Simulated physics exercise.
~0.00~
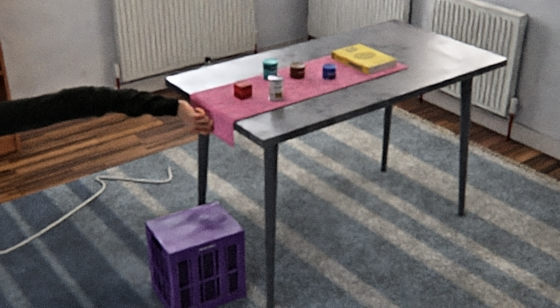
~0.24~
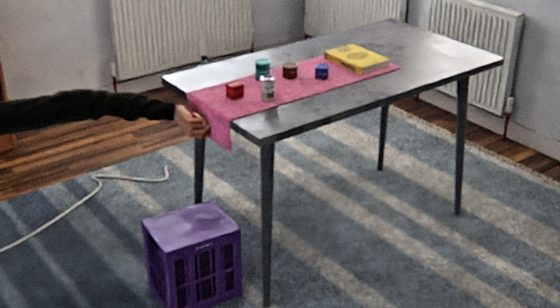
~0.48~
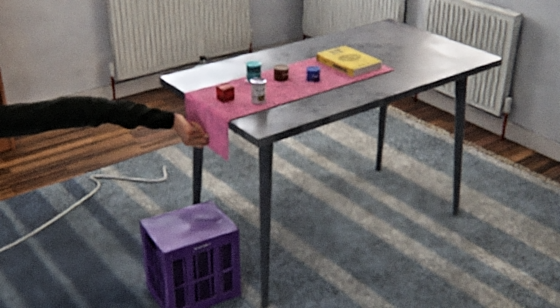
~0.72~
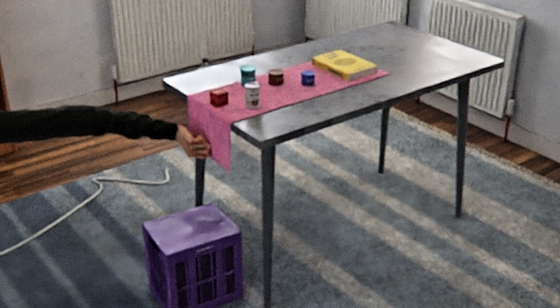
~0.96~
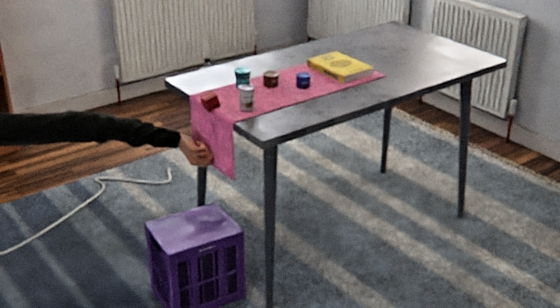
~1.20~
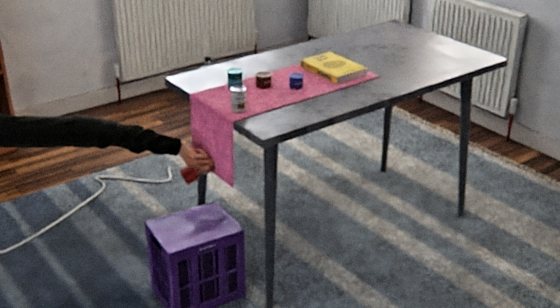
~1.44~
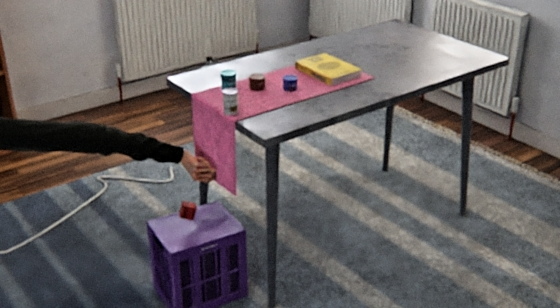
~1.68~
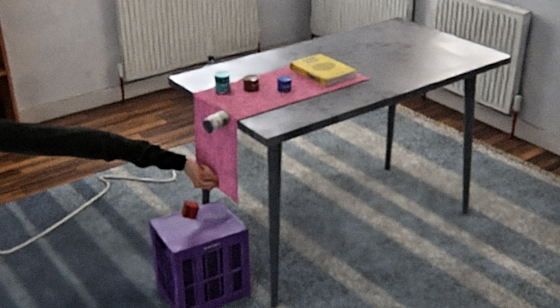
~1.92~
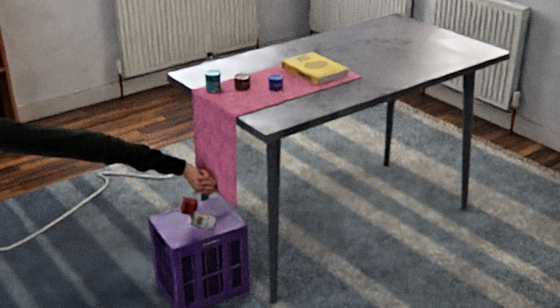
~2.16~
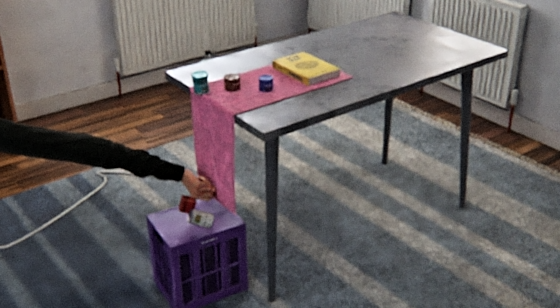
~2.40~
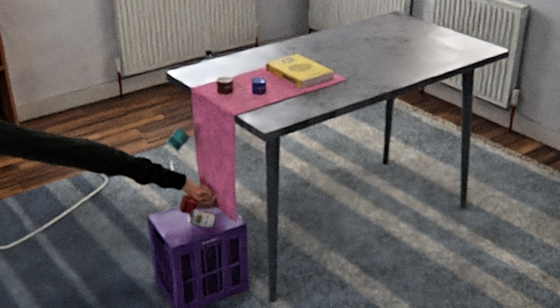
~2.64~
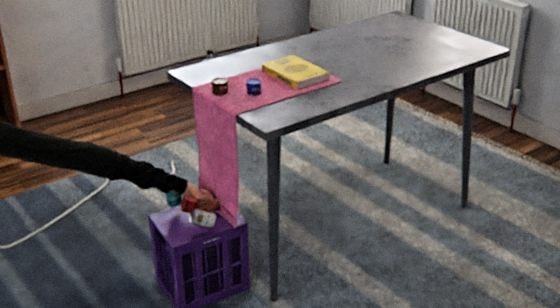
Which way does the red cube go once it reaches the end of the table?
It moves down, dropping off the end of the table onto the purple crate.
At a table, a hand pulls a pink runner left, dropping three items onto a crate.
